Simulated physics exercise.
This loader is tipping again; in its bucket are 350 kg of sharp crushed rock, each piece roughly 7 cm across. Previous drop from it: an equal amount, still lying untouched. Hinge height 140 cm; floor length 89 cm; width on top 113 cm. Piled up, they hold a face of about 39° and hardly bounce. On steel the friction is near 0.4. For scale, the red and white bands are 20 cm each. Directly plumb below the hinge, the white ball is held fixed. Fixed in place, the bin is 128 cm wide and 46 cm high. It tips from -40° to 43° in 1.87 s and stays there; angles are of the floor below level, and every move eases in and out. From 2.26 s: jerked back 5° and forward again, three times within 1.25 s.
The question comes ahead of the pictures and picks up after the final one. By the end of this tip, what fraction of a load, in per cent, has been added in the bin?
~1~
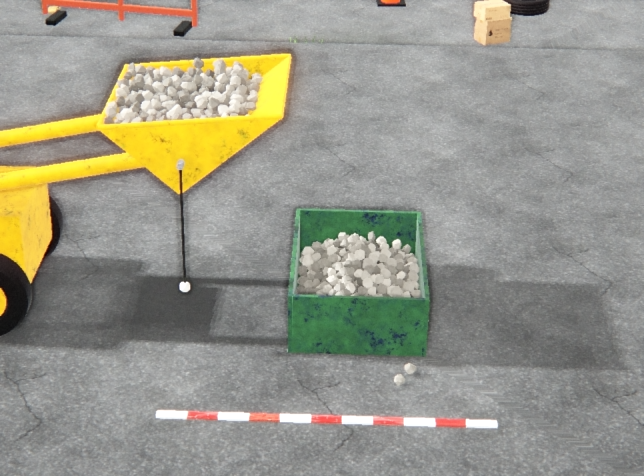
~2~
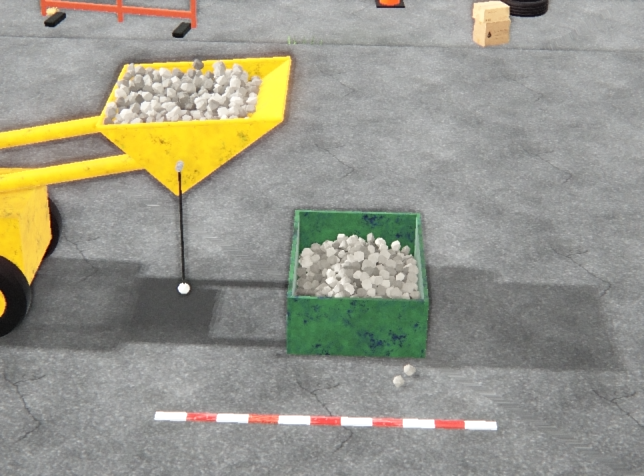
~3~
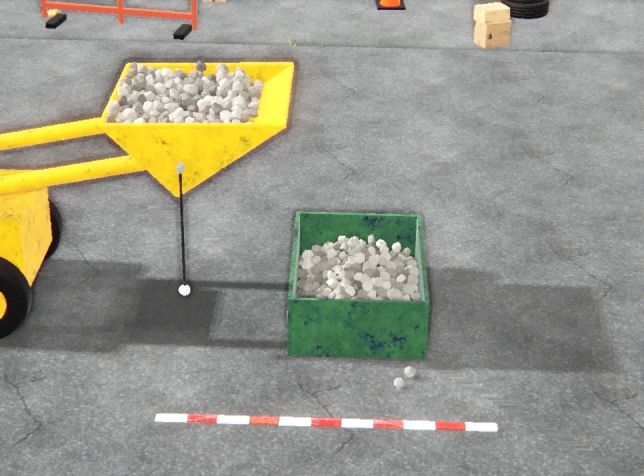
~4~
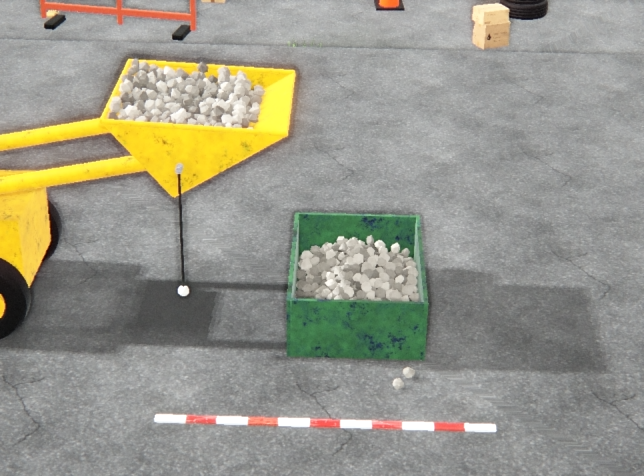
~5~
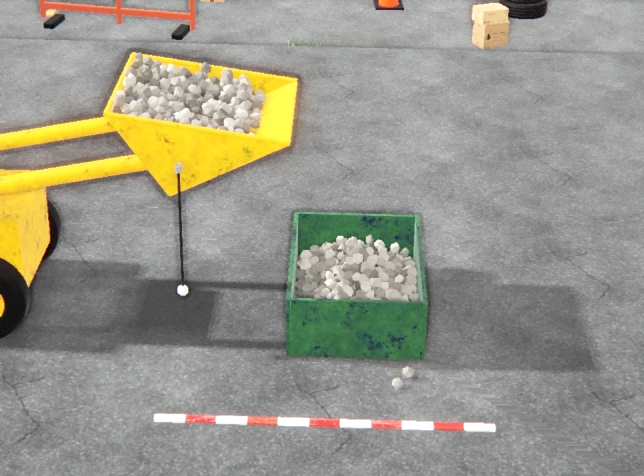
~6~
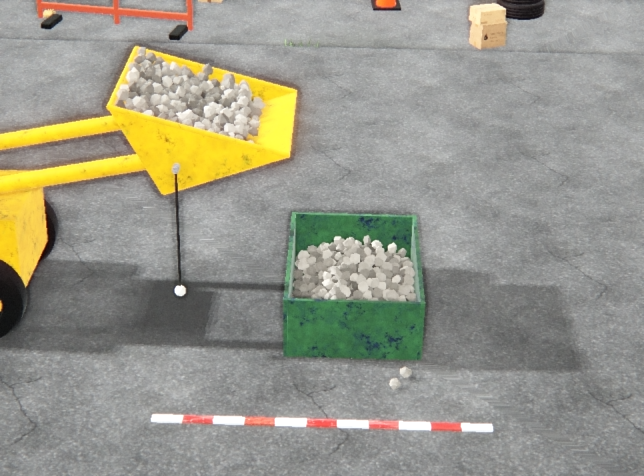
I would say about 51 percent.
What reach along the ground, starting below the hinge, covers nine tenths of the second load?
Distance: Roughly 110 cm.
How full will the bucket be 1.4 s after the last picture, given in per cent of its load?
Roughly 30 per cent of its load.
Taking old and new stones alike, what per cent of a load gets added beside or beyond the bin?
Roughly 0 in a hundred of a load.
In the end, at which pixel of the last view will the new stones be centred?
Around (297, 282).
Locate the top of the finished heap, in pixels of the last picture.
In the last view, close to (311, 254).
Then, 0.8 s after the last picture the floor is at 30°; in per cent of one load, 99 in the bucket, 1 short of the bin, 100 in the bin; the foremost stones are at (410, 297).
Then, 1.4 s after the last picture the floor is at 43°; in per cent of one load, 29 in the bucket, 44 short of the bin, 127 in the bin, 0 beside or beyond the bin; the foremost stones are at (410, 297).
Then, 3.4 s after the last picture the floor is at 43°; in per cent of one load, 0 in the bucket, 48 short of the bin, 151 in the bin, 2 beside or beyond the bin; the foremost stones are at (410, 297).
Then, 6.0 s after the last picture the floor is at 43°; in per cent of one load, 0 in the bucket, 48 short of the bin, 151 in the bin, 2 beside or beyond the bin; the foremost stones are at (410, 297). Net gain in the bin, 51.
